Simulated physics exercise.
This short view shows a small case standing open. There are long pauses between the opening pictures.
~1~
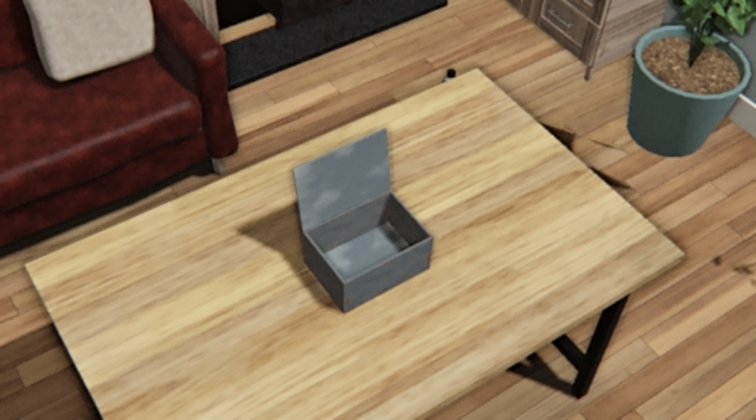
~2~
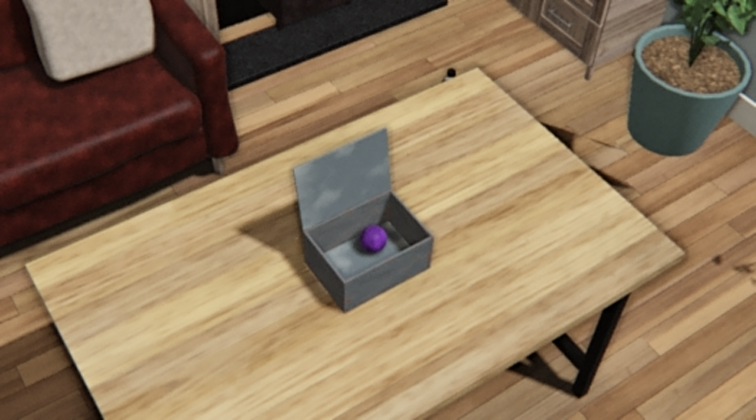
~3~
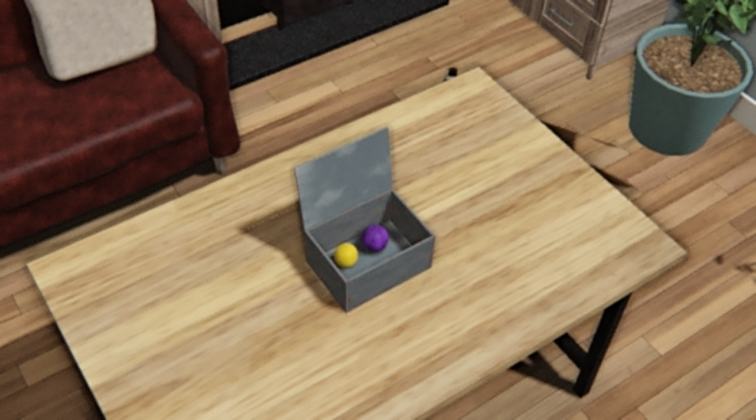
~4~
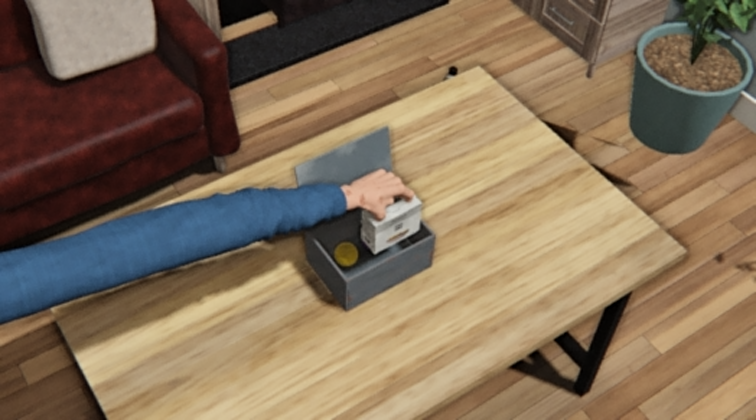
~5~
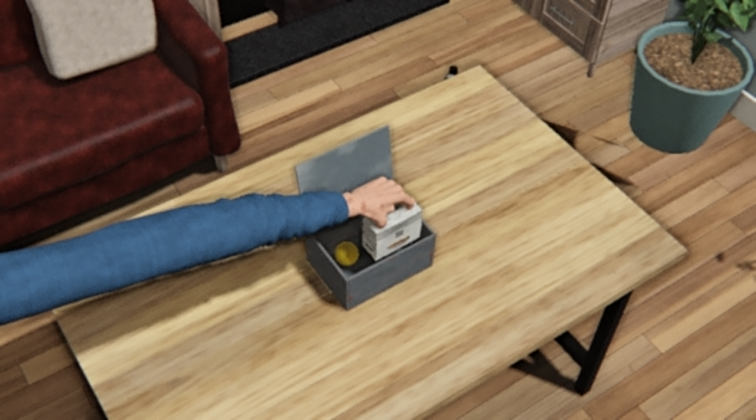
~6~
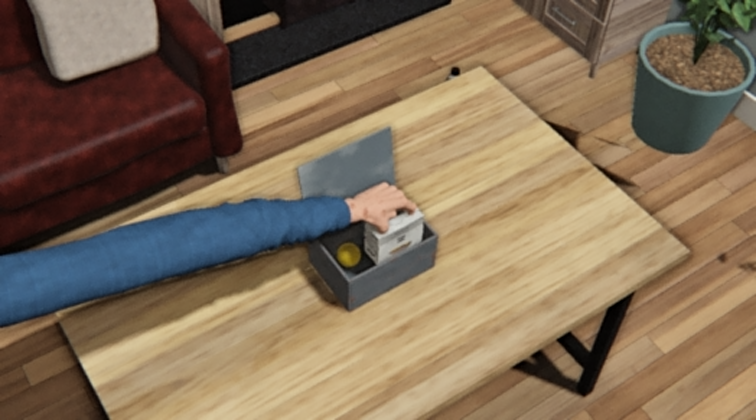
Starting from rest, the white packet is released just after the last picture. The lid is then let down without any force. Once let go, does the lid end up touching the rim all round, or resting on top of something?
Meets the rim.
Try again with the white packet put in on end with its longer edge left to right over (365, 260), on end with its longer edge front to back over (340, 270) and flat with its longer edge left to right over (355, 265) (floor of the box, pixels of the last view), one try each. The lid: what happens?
Lid, in order: Held open, held open, fully down.
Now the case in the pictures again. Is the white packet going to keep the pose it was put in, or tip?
Simply put, it remains unturned.
Then, 1.30 s later than the last frame, lid 83° above the rim; white packet moved a little near (393, 252).
Then, 1.80 s later than the last frame, lid 30° above the rim; white packet moved a little near (393, 252).
When it is over, lid shut; moved from the start, white packet; the other 2 as before. End places, in pixels of the last picture, white packet near (393, 252).
